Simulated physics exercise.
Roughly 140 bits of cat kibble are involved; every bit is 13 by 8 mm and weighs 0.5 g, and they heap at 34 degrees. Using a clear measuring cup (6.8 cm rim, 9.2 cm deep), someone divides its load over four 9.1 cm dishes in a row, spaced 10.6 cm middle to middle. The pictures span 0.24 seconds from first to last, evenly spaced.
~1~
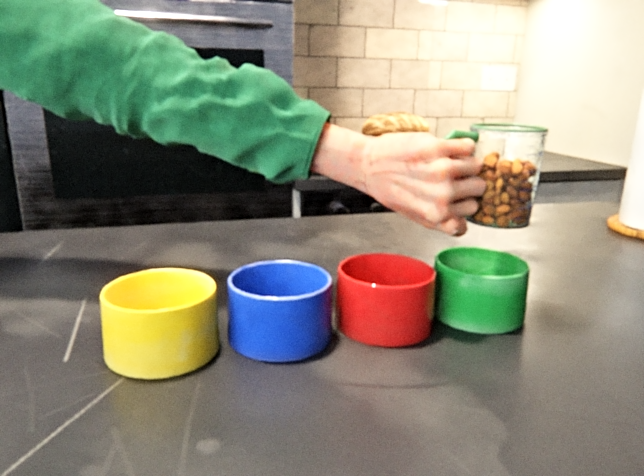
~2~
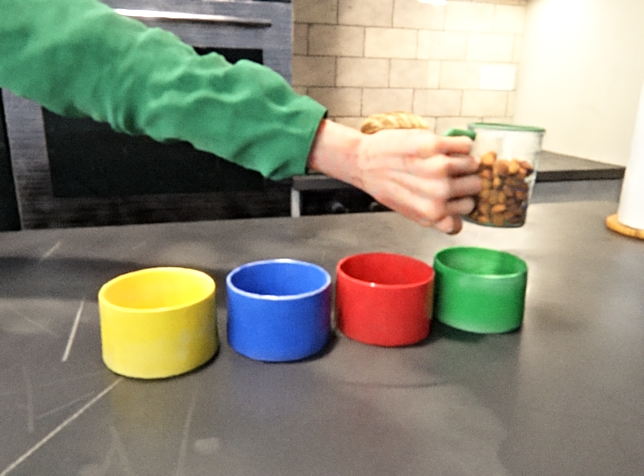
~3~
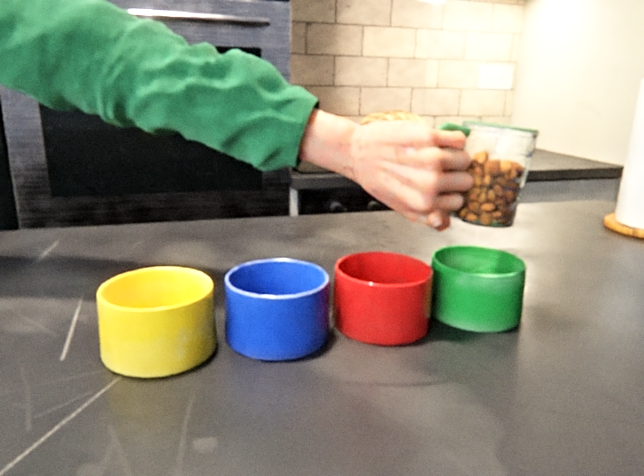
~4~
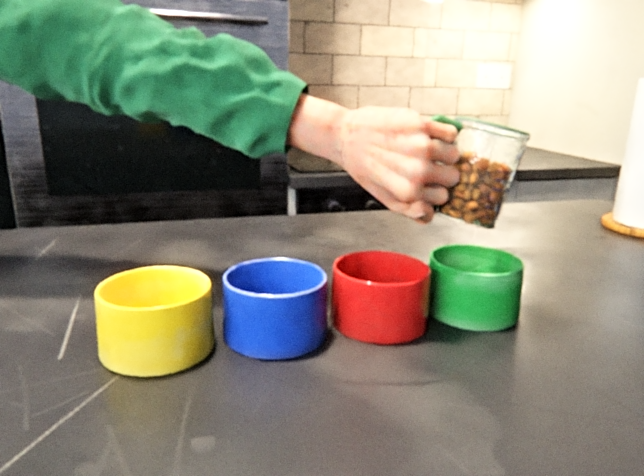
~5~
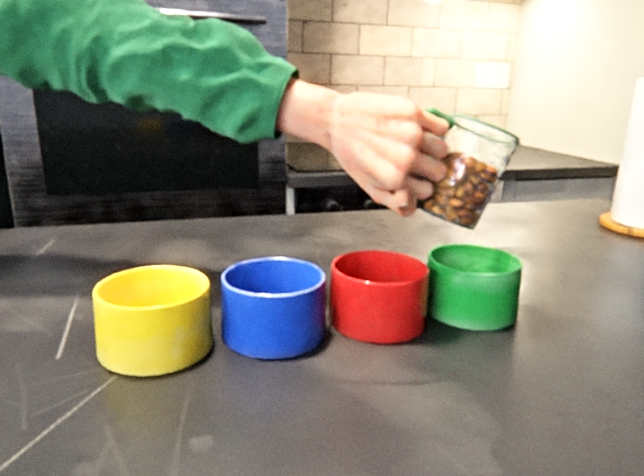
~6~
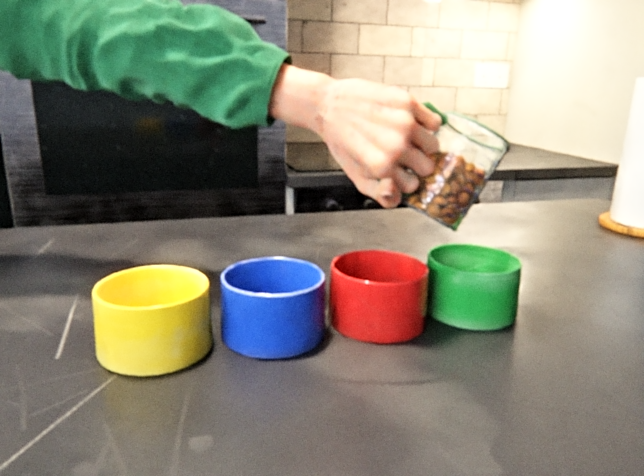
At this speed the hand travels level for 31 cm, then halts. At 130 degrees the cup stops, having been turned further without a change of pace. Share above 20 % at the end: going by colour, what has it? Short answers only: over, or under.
Red dish: Not in excess of a fifth; blue dish: In excess of a fifth; green dish: Not in excess of a fifth; yellow dish: Not in excess of a fifth; counter: Not in excess of a fifth.
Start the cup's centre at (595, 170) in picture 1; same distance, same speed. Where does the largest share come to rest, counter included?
Red.
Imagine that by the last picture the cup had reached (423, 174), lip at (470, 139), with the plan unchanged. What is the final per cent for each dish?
In the end red holds 0, blue holds 70, green holds 0, yellow holds 0.
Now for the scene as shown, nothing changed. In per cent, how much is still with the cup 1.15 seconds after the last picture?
About 0 percent of the load.
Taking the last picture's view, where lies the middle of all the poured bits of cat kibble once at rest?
About (278, 314).
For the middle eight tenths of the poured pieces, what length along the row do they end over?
The stretch is around 6 cm long.
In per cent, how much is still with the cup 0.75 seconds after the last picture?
Around 40 in a hundred.
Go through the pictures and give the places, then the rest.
Cup at (503, 175), tilt 0 degrees, lip at (538, 127), moved 0.0 cm; middle of the pieces at (501, 184); green dish at (482, 261); red dish at (387, 270); blue dish at (280, 279); yellow dish at (160, 289), in the first frame.
Cup at (499, 175), tilt 1 degrees, lip at (536, 128), moved 0.3 cm; middle of the pieces at (498, 183), in the second frame.
Cup at (490, 174), tilt 6 degrees, lip at (530, 130), moved 1.1 cm; middle of the pieces at (488, 182), in the third frame.
Cup at (477, 173), tilt 13 degrees, lip at (520, 134), moved 2.3 cm; middle of the pieces at (475, 182), in the fourth frame.
Cup at (464, 173), tilt 20 degrees, lip at (510, 140), moved 3.6 cm; middle of the pieces at (460, 181), in the fifth frame.
Cup at (451, 174), tilt 28 degrees, lip at (501, 147), moved 4.9 cm; middle of the pieces at (447, 181); green dish at (474, 258); red dish at (380, 266); blue dish at (273, 276); yellow dish at (152, 286), in the sixth frame.
Then, 0.45 s after the last picture, tilt 98 degrees; cup holds 100 %.
Then, 0.75 s after the last picture, tilt 130 degrees; cup holds 40 %, red 5 %, blue 50 %.
Then, 1.15 s after the last picture, tilt 130 degrees; cup holds 0 %, red 5 %, blue 90 %.
In the end, red 5 %, blue 90 %, green 0 %, yellow 0 %, counter 10 %.
